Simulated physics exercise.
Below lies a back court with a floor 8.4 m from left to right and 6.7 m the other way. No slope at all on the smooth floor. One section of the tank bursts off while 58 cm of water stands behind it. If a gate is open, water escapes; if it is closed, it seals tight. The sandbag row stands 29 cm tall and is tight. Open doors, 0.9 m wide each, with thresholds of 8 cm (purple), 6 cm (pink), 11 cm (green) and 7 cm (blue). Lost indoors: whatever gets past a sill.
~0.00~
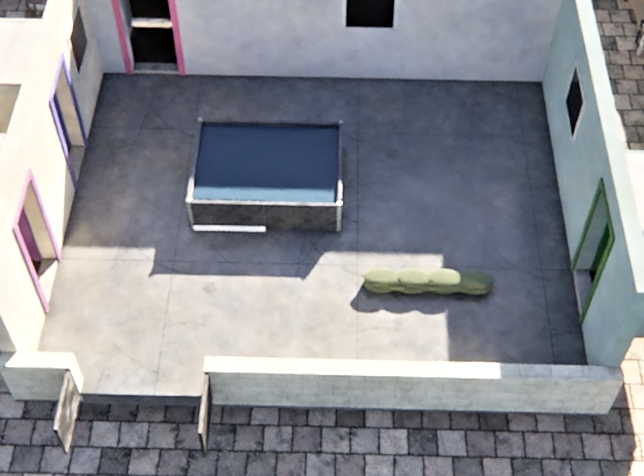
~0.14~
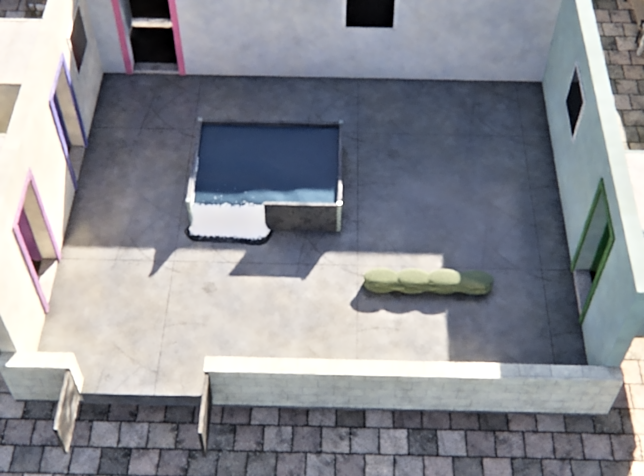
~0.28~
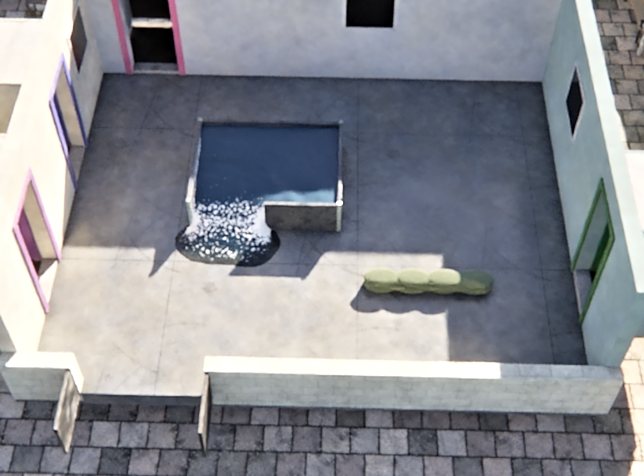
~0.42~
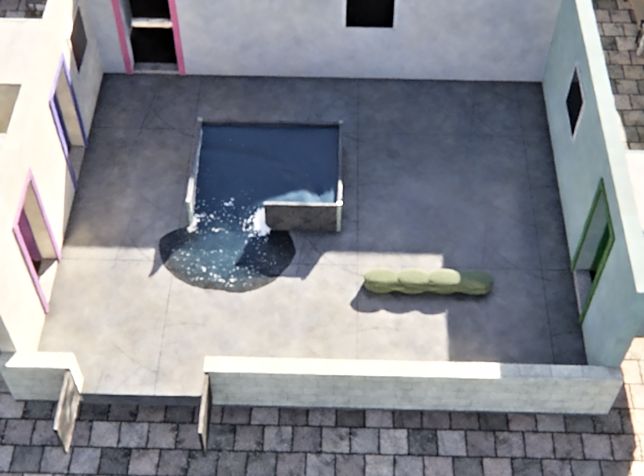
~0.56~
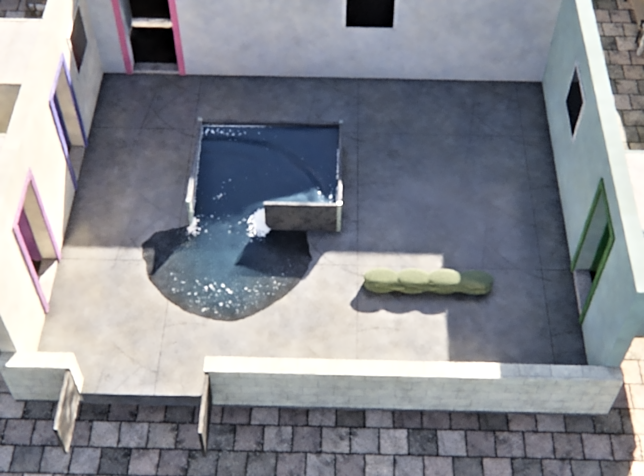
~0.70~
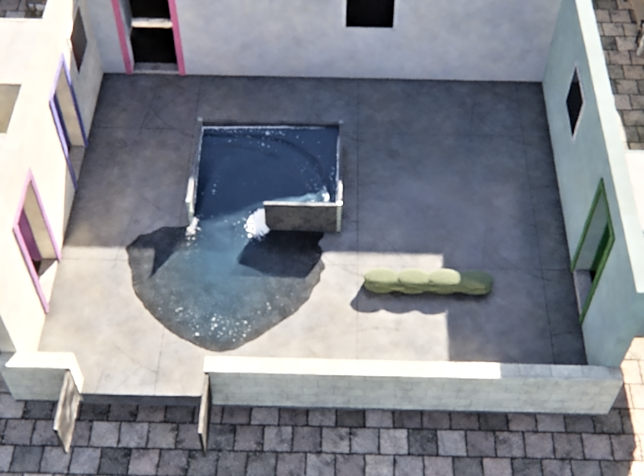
A walled back court with a smooth grey floor is seen from high above, the camera still throughout. A square tank of dark blue water stands left of centre, a lumpy green hedge-like shape lies to its lower right, and pink, purple and green doorways line pale walls. The tank's front left section gives way, and water pours out, foaming white, then spreads in a widening rounded pool toward the near wall.
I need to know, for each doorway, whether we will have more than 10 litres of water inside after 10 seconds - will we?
Purple door: Fails to top it; pink door: Fails to top it; green door: Fails to top it; blue door: Fails to top it.
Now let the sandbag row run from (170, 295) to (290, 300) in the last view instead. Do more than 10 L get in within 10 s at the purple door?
Measured against that limit, the purple door comes out beyond it.
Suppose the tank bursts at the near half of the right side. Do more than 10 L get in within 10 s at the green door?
Note: Green door, beyond the limit.
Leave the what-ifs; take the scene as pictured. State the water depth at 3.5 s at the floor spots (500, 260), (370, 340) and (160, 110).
I'd read it as roughly 0, 5 and 0 cm, in that order.
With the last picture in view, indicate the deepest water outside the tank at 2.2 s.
The spot is near (31, 377) in the last view.
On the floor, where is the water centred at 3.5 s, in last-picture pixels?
I'd put it close to (253, 252).
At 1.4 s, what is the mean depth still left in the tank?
It averages close to 41 centimetres.
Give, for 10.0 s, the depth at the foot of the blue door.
Some 1.5 cm.
After 1.4 s water covers 20 % of the floor and is deepest (34 cm) near (206, 230); purple door not reached, pink door not reached, green door not reached, blue door not reached.
After 2.2 s water covers 25 % of the floor and is deepest (39 cm) near (31, 377); purple door 8 cm at the sill, 0 L in, pink door not reached, green door not reached, blue door not reached.
After 3.5 s water covers 30 % of the floor and is deepest (19 cm) near (228, 231); purple door 7 cm at the sill, 2 L in, pink door not reached, green door not reached, blue door not reached.
After 6.0 s water covers 45 % of the floor and is deepest (12 cm) near (217, 231); purple door 6 cm at the sill, 4 L in, pink door not reached, green door 8 cm at the sill, 0 L in, blue door 2 cm at the sill, 0 L in.
After 10.0 s water covers 65 % of the floor and is deepest (7 cm) near (206, 230); purple door 4 cm at the sill, 4 L in, pink door 2 cm at the sill, 0 L in, green door 5 cm at the sill, 0 L in, blue door 2 cm at the sill, 0 L in.
